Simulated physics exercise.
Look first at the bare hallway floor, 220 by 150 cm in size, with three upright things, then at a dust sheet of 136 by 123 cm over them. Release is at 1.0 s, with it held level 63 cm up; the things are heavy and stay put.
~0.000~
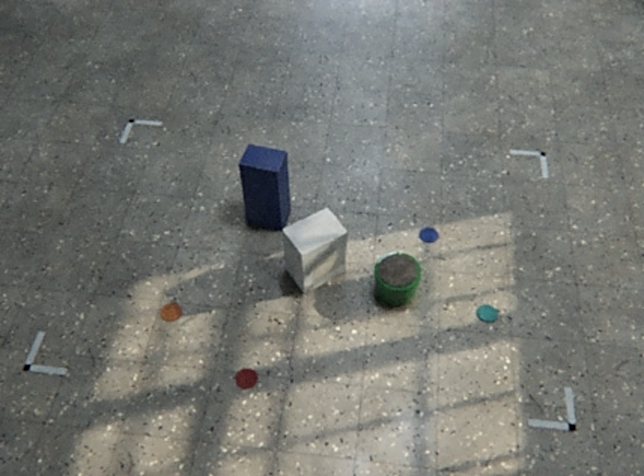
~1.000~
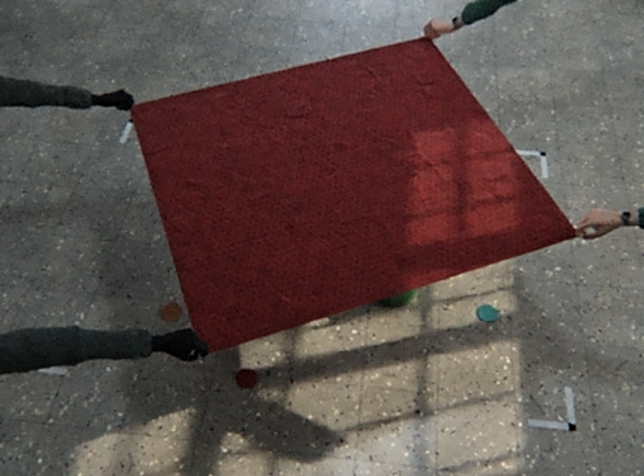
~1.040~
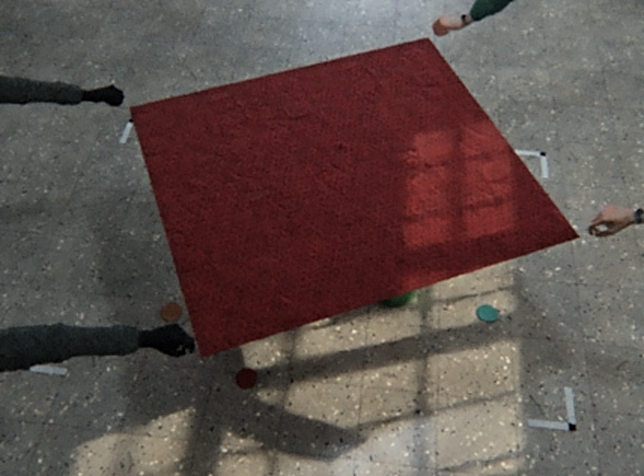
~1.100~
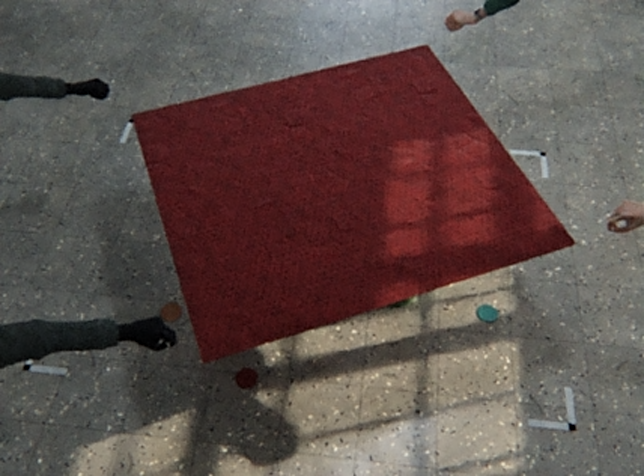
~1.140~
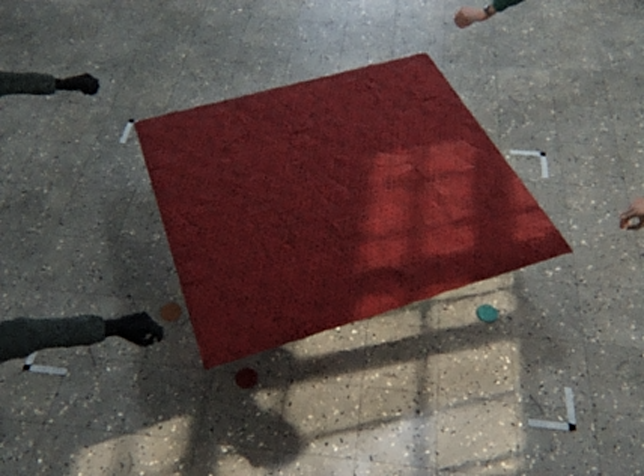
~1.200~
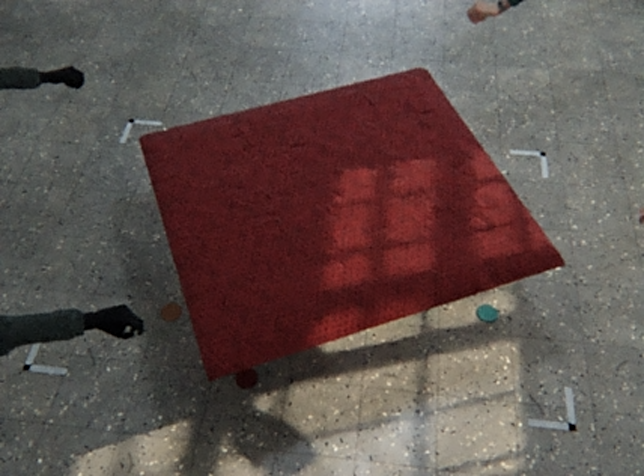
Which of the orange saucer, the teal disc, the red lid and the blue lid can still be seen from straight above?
In order: The orange saucer still shows; the teal disc ends under the cloth; the red lid vanishes under it; the blue lid vanishes under it.
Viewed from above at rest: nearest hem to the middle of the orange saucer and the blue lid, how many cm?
20 cm and 8 cm, roughly.
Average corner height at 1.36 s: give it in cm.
16 cm.
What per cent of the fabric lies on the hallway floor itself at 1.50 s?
20 %.
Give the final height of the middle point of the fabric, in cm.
The centre point rests around 32 cm up.
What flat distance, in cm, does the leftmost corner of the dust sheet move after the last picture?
Roughly 40 cm.
After 1.4 s, 0 % of it is down, spanning 164 by 167 cm, above teal disc, red lid, blue lid.
After 1.5 s, 20 % of it is down, spanning 140 by 154 cm, above teal disc, red lid, blue lid.
After 1.7 s, 20 % of it is down, spanning 139 by 150 cm, above teal disc, red lid, blue lid.
After 1.8 s, 25 % of it is down, spanning 138 by 150 cm, above teal disc, red lid, blue lid.
After 3.3 s, 25 % of it is down, spanning 137 by 149 cm, above teal disc, red lid, blue lid.
